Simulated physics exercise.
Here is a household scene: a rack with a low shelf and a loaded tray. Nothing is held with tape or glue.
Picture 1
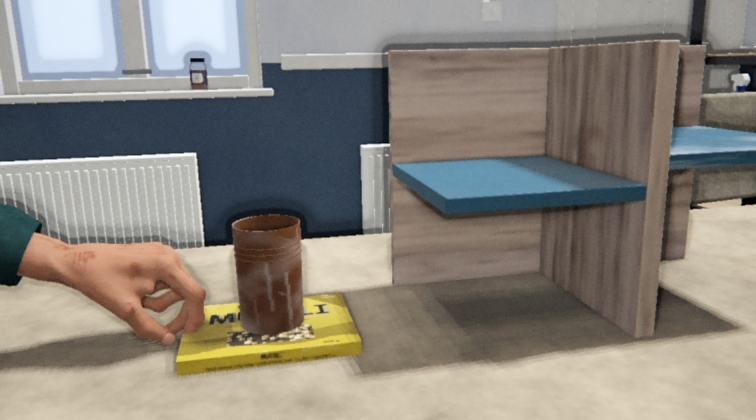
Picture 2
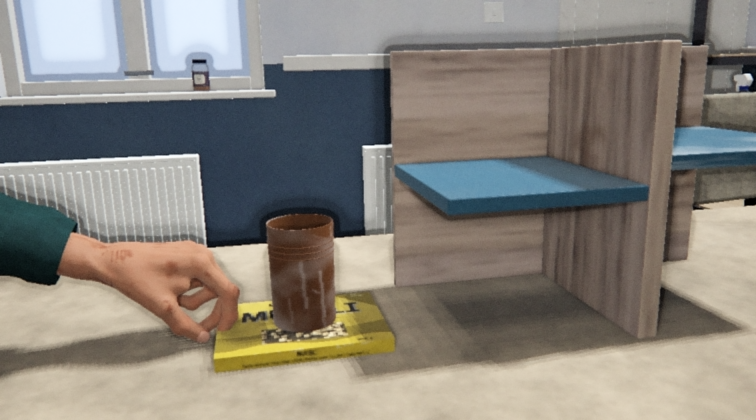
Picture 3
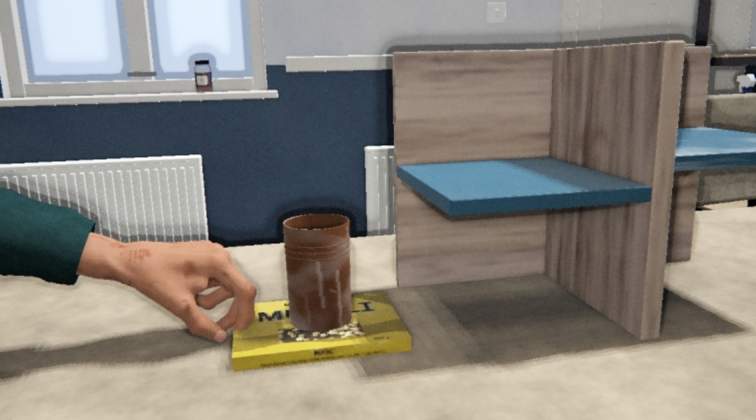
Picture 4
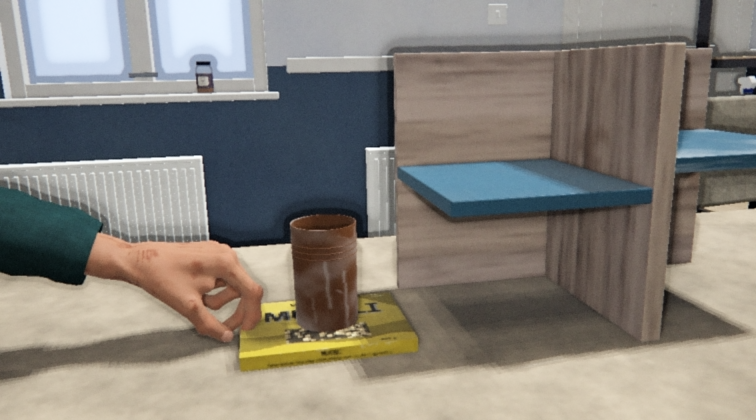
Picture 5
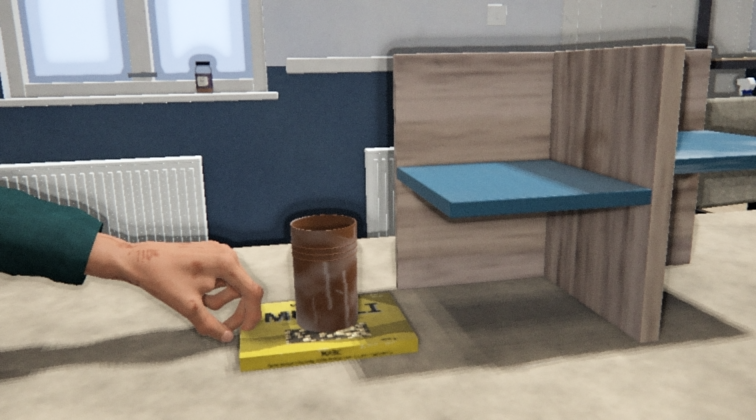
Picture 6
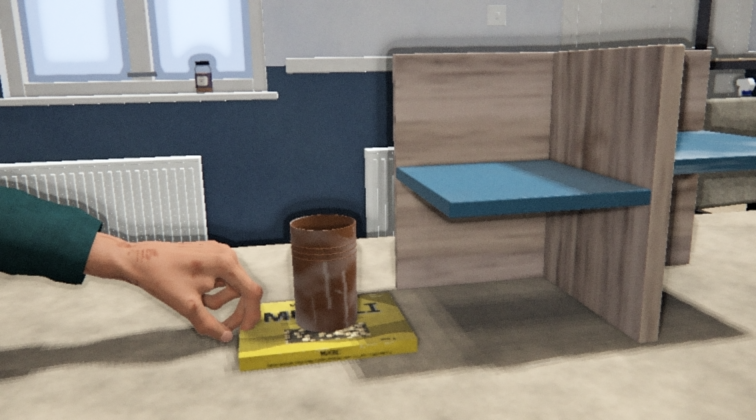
A hand sliding a yellow packet with a brown beaker on top a short way right toward a blue shelf, then staying still.
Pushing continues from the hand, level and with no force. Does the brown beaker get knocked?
No.
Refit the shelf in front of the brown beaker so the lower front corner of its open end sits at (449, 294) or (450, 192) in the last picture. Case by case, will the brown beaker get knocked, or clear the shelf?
Lab note - outcomes in order: Contact / no contact.
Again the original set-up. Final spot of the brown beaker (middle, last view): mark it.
(498, 259).
Then, 0.62 s past the last view, brown beaker riding along near (371, 269).
Then, 1.10 s past the last view, brown beaker riding along near (426, 265).
Then, 1.52 s past the last view, brown beaker riding along near (473, 261).
Finally, the brown beaker clears the shelf, near (498, 259).
